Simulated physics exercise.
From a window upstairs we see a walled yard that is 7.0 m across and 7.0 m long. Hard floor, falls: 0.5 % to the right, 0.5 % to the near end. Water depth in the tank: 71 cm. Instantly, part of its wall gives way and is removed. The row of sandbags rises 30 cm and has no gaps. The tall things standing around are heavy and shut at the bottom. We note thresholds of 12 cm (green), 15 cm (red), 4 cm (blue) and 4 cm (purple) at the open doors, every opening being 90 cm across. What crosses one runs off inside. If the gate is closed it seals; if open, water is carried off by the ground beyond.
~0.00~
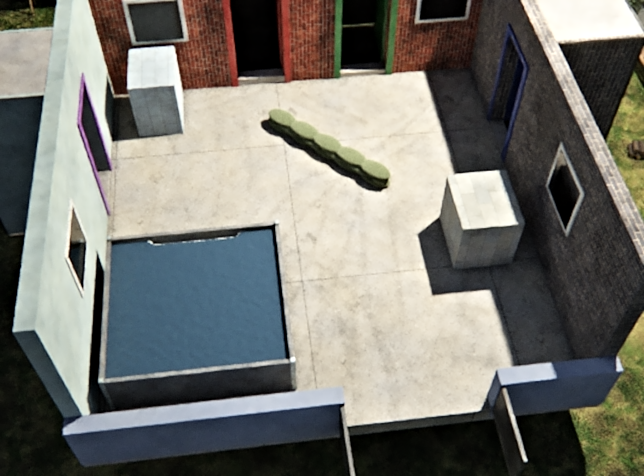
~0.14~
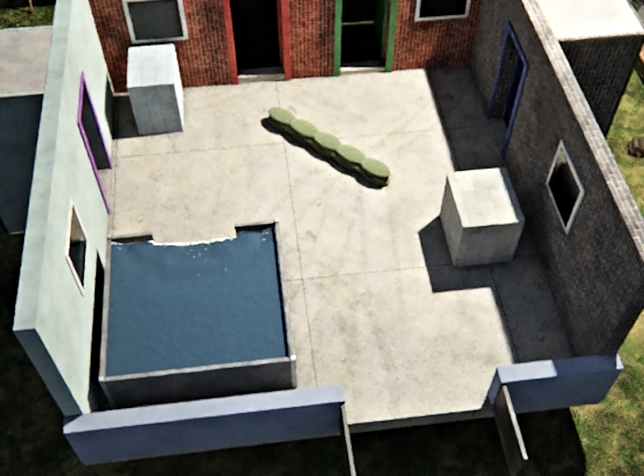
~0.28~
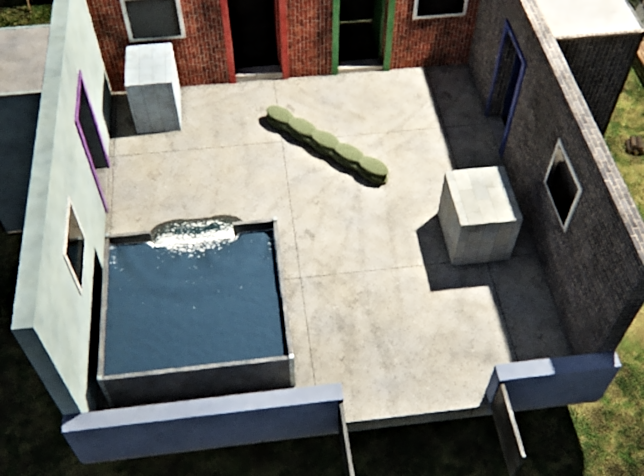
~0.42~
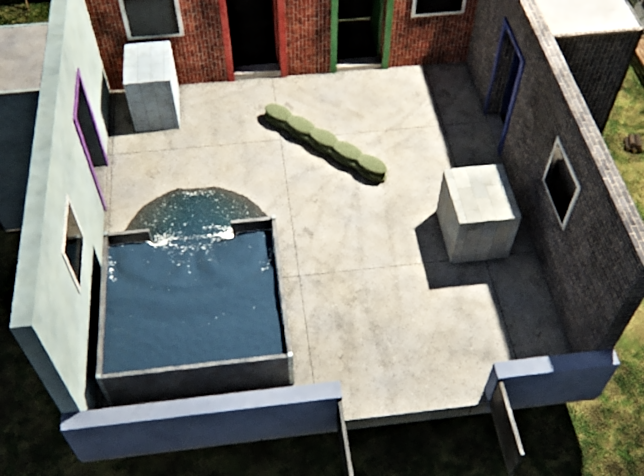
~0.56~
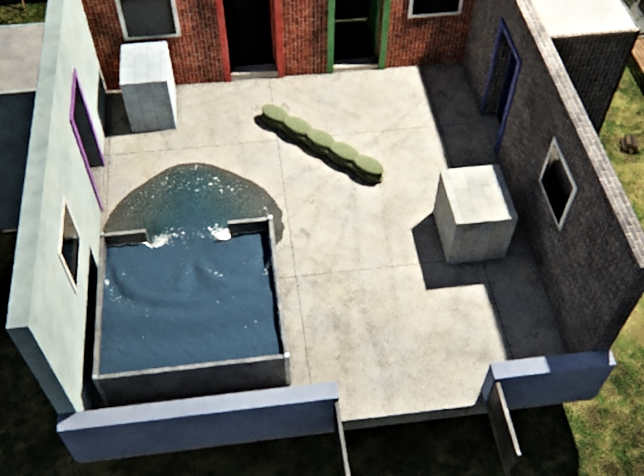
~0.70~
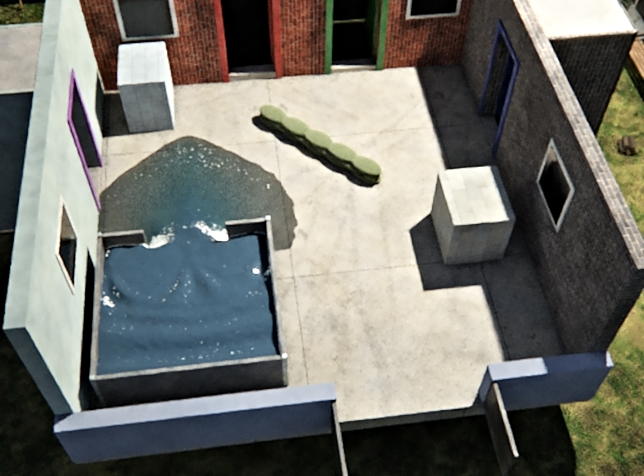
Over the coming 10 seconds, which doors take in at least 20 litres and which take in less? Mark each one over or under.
Green door - under; red door - over; blue door - over; purple door - over.
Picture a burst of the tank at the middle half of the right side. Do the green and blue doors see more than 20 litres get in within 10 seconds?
Measured against that limit, green comes out short of it and blue comes out beyond it.
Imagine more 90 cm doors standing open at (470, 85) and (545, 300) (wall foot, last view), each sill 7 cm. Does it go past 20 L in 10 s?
In the order given, higher then lower.
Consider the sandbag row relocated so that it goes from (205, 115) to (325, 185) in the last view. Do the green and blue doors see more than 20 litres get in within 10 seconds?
Result: Green door inside the limit; blue door beyond the limit.
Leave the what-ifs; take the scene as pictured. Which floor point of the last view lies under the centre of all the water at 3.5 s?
Roughly (204, 226).
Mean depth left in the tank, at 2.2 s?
Roughly 43 centimetres.
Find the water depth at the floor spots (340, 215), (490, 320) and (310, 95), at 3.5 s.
Taking the spots in order: 3 cm, 0 cm, 7 cm.
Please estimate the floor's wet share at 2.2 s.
About 30 per cent.
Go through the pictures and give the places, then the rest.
In the first picture, still water, 71 cm deep, in the tank at (196, 299).
In the second picture, water pours out on the tank's far side and has run 0.7 m, to a hidden place; typically 6 cm deep outside, 71 cm at the tank's back.
In the third picture, water pours out on the tank's far side and has run 1.0 m, to a hidden place; typically 12 cm deep outside, 71 cm at the tank's back.
In the fourth picture, water pours out on the tank's far side and has run 1.4 m, to (174, 194); typically 8 cm deep outside, 71 cm at the tank's back.
In the fifth picture, water pours out on the tank's far side and has run 2.0 m, to (180, 167); typically 6 cm deep outside, 71 cm at the tank's back.
In the sixth picture, water pours out on the tank's far side and has run 2.7 m, to (190, 140); typically 5 cm deep outside, 68 cm at the tank's back.
After 1.4 s water covers 30 % of the floor and is deepest (38 cm) near (188, 247); green door not reached, red door not reached, blue door not reached, purple door 12 cm at the sill, 4 L in.
After 2.2 s water covers 30 % of the floor and is deepest (40 cm) near (105, 95); green door not reached, red door 28 cm at the sill, 21 L in, blue door not reached, purple door 12 cm at the sill, 44 L in.
After 3.5 s water covers 50 % of the floor and is deepest (37 cm) near (222, 119); green door 5 cm at the sill, 0 L in, red door 25 cm at the sill, 94 L in, blue door not reached, purple door 13 cm at the sill, 105 L in.
After 6.0 s water covers 75 % of the floor and is deepest (20 cm) near (263, 129); green door 5 cm at the sill, 0 L in, red door 17 cm at the sill, 143 L in, blue door 9 cm at the sill, 22 L in, purple door 15 cm at the sill, 285 L in.
After 10.0 s water covers 95 % of the floor and is deepest (13 cm) near (115, 94); green door 4 cm at the sill, 0 L in, red door 11 cm at the sill, 147 L in, blue door 7 cm at the sill, 55 L in, purple door 9 cm at the sill, 379 L in.
